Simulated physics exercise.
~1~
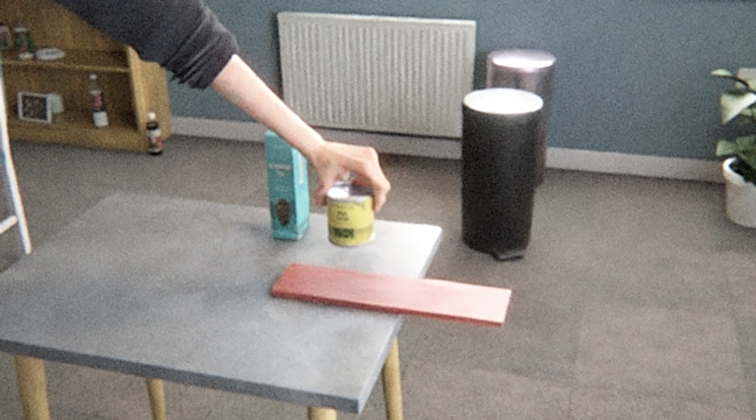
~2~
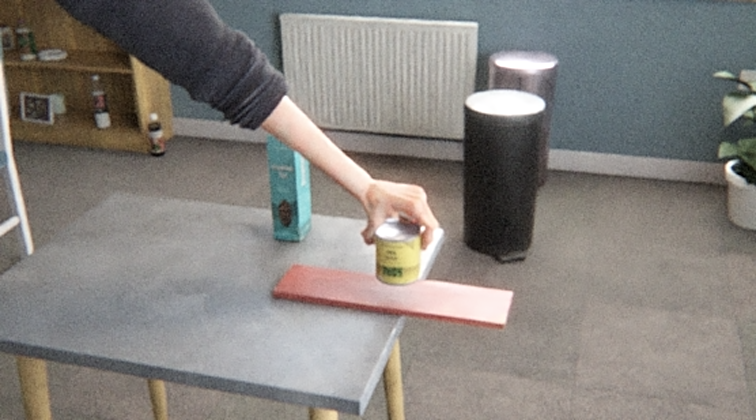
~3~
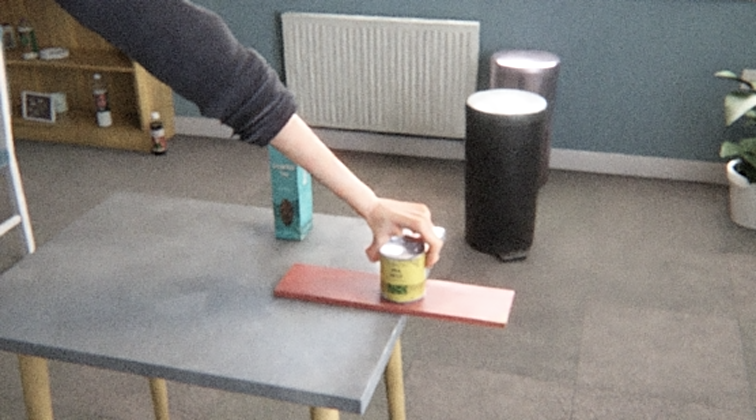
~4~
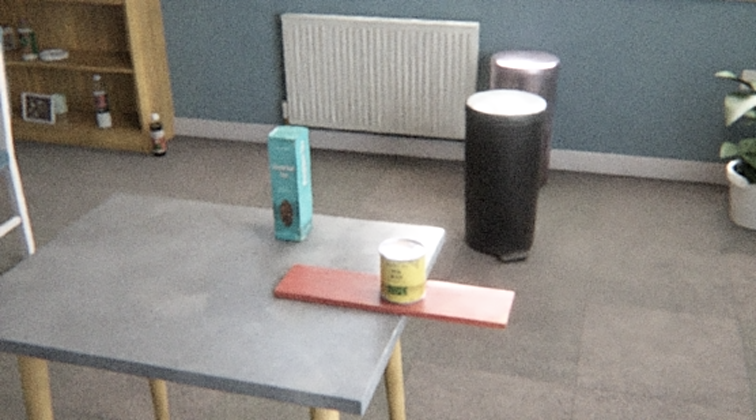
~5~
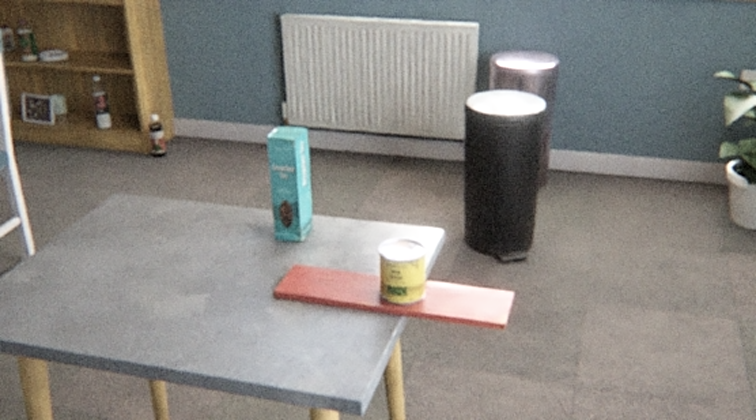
The clip shows a hand lifting a yellow tin from beside a turquoise carton on a grey table, moving it right and setting it on a red board that overhangs the edge. The hand lets go and withdraws, and the tin and board stay still.
